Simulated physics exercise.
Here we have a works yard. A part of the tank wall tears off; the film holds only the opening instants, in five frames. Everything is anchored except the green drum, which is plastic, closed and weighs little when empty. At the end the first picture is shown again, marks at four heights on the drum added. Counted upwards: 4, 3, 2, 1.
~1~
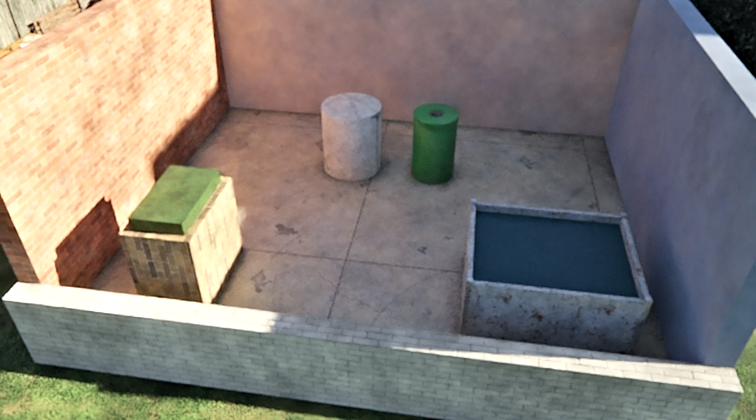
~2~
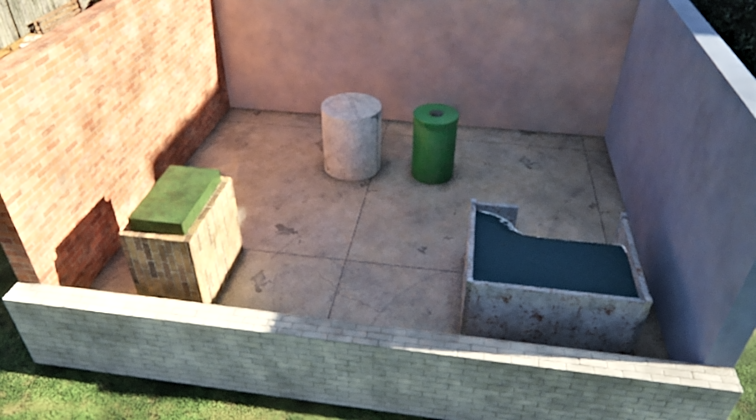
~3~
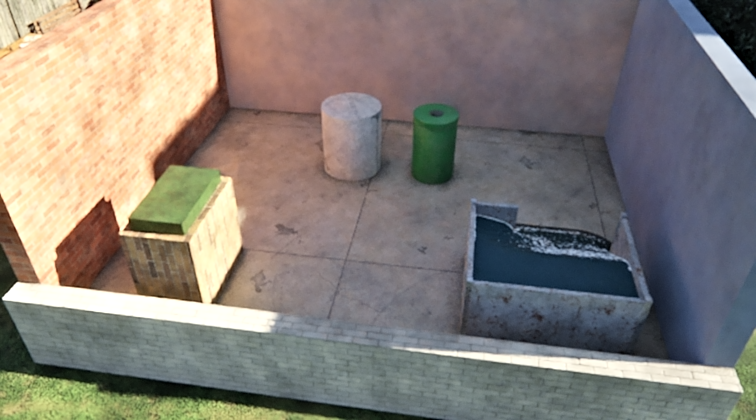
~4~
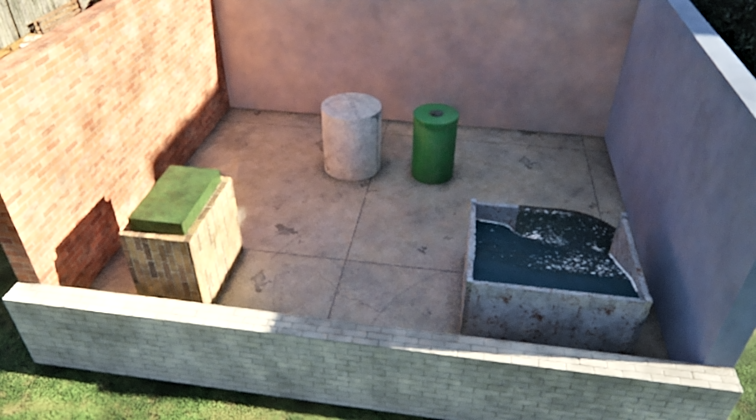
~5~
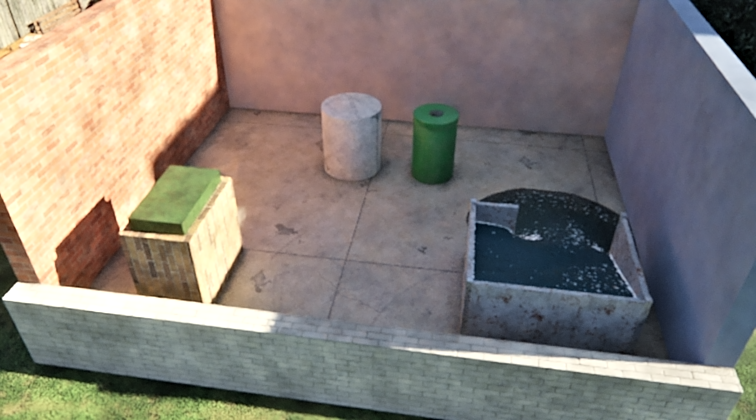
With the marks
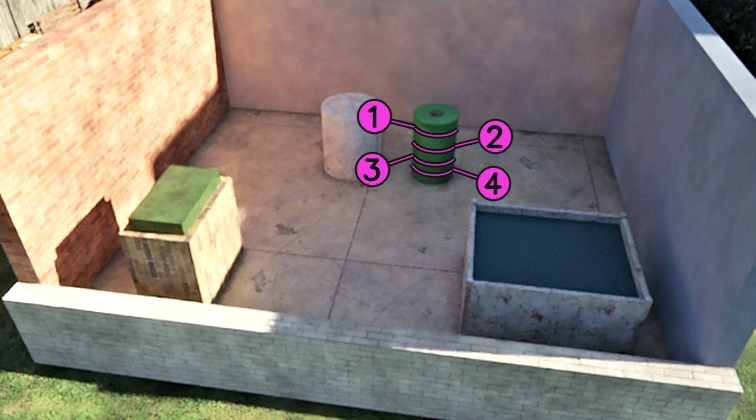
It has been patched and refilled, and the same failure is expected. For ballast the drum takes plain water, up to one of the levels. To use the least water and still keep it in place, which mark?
Use line 4.
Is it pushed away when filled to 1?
No, not at all.
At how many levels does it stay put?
All four.
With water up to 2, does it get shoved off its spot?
No, that is safe.
On the marked copy, 1 at (434, 135); 2 at (433, 151); 3 at (432, 164); 4 at (431, 175); from the bottom up 4, 3, 2, 1.
With 1, it does not move.
With 2, it does not move.
With 3, it does not move.
With 4, it does not move.
